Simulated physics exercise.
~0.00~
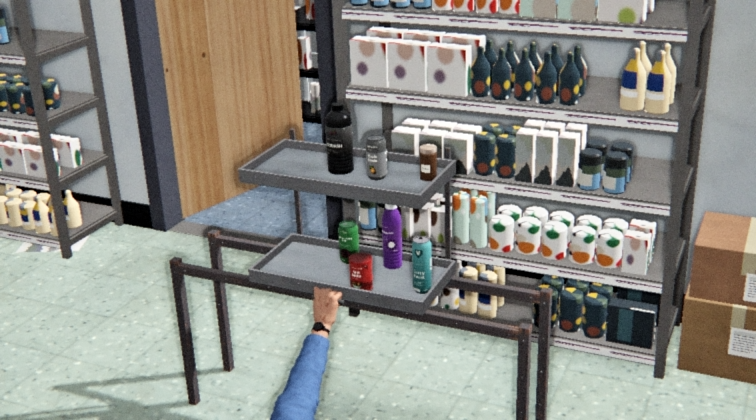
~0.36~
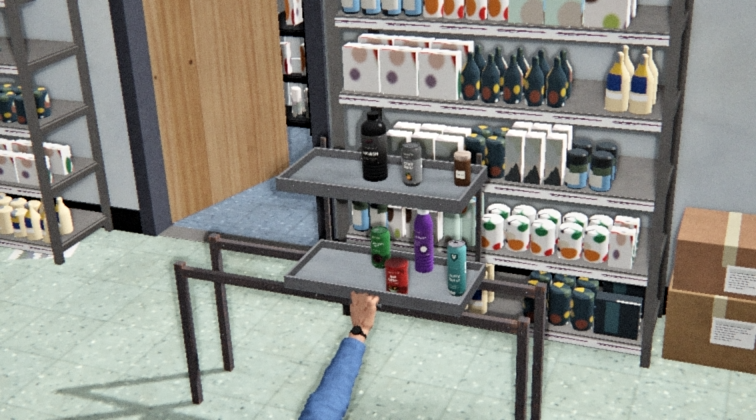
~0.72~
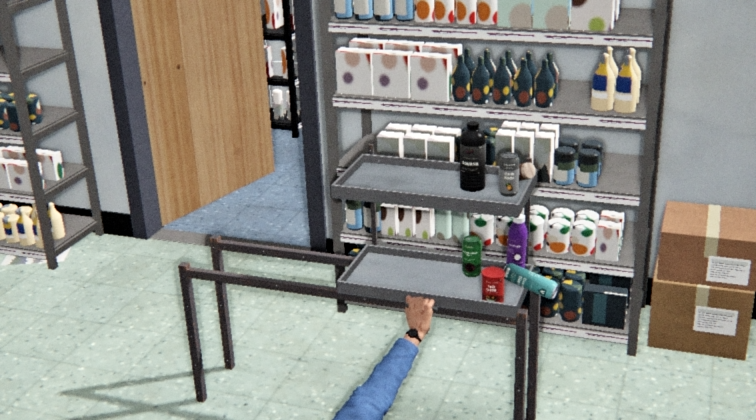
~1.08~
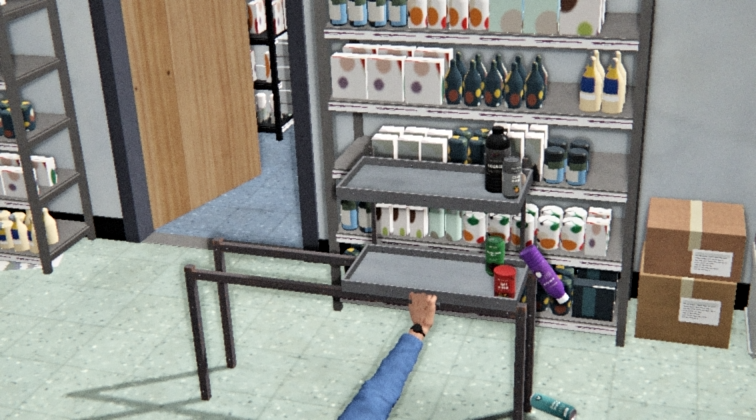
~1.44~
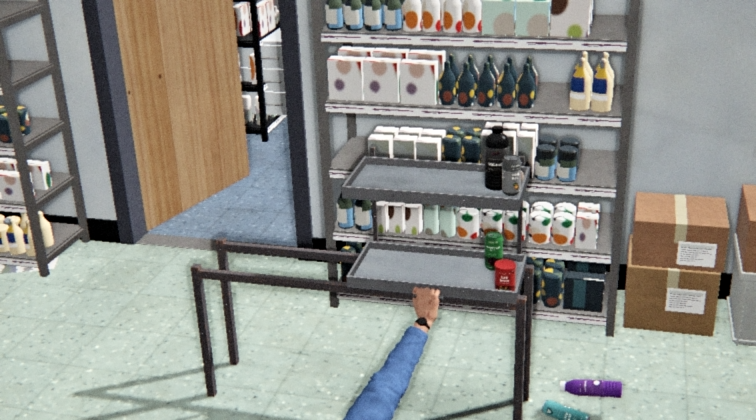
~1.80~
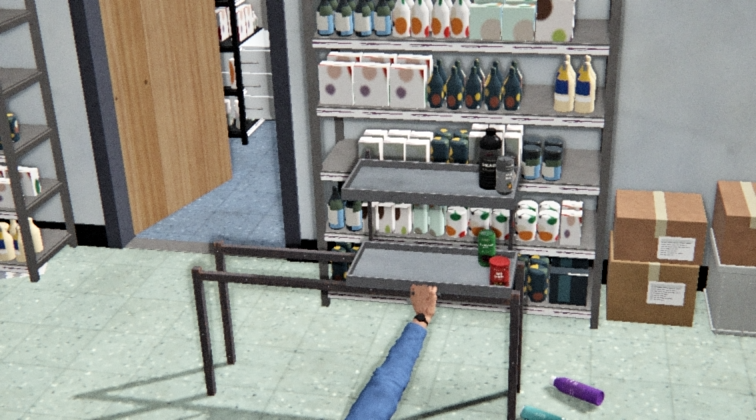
A two-level tray slides right, stops, and the turquoise and purple containers fall to the floor.
